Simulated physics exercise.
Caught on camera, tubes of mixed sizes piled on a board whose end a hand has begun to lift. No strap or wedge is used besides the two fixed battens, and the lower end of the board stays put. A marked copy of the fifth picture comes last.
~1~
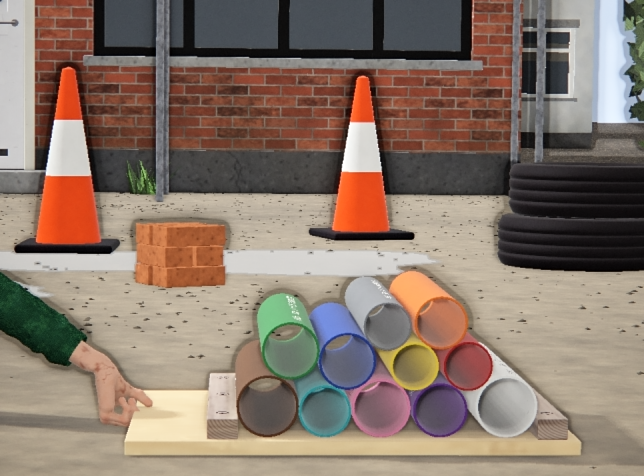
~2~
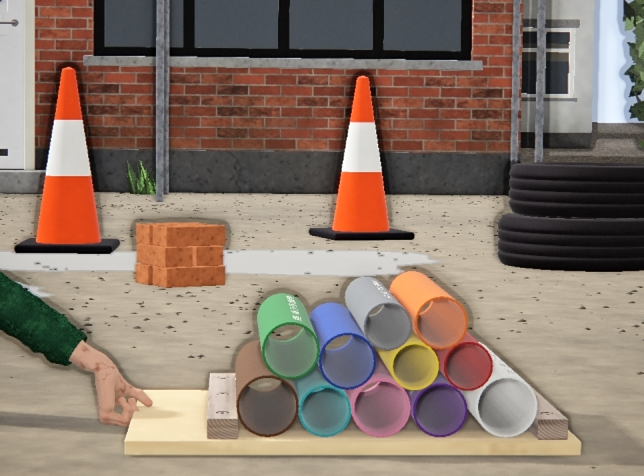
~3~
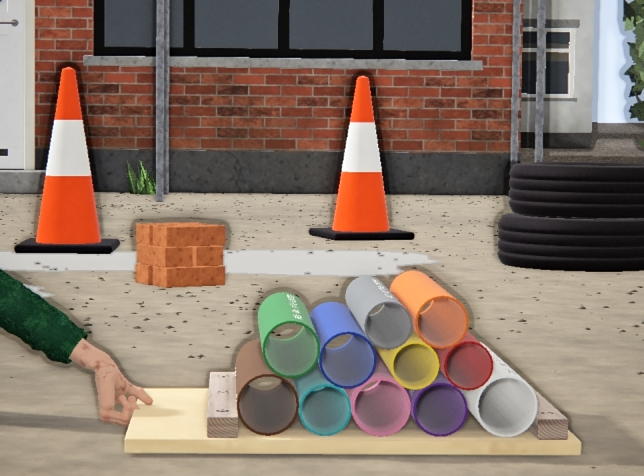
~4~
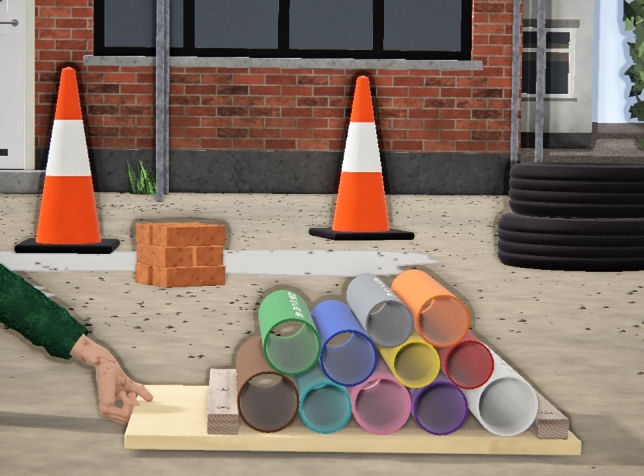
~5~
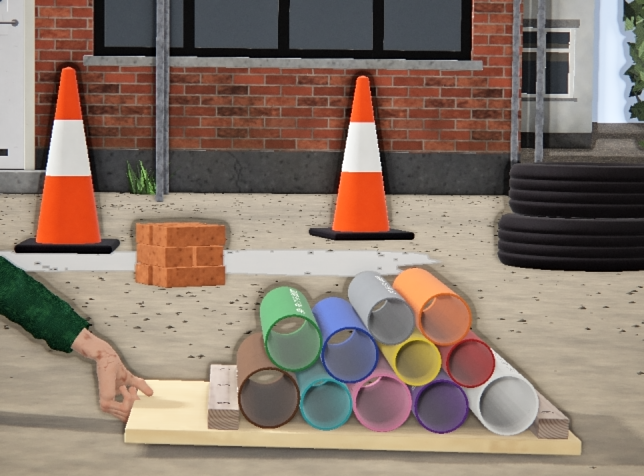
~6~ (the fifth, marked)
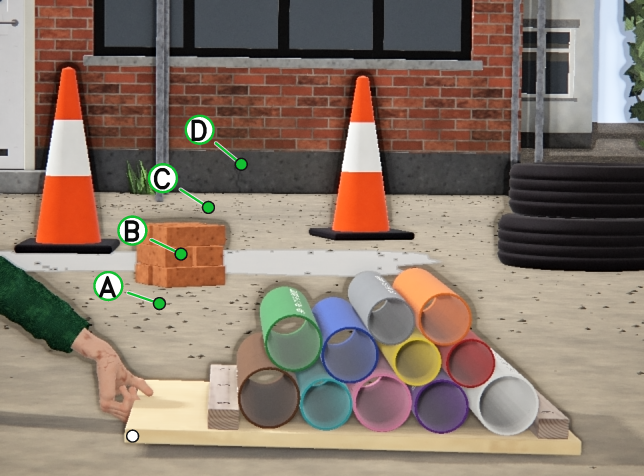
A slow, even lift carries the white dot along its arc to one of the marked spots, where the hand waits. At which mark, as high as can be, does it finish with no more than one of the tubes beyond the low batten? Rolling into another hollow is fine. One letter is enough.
It can be raised to A.
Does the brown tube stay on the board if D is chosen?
Yes.
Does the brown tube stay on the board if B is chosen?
The brown tube: Yes.
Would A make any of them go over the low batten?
At A: No.
On the copy, A at (159, 303); B at (181, 254); C at (208, 208); D at (241, 164); the white dot at (132, 436).
On A. First, board at 14°.
Then, board at 19°.
Finally, board at 19°, none over the low batten.
By contrast, B two over the low batten (grey, orange); C six over the low batten; D six over the low batten.
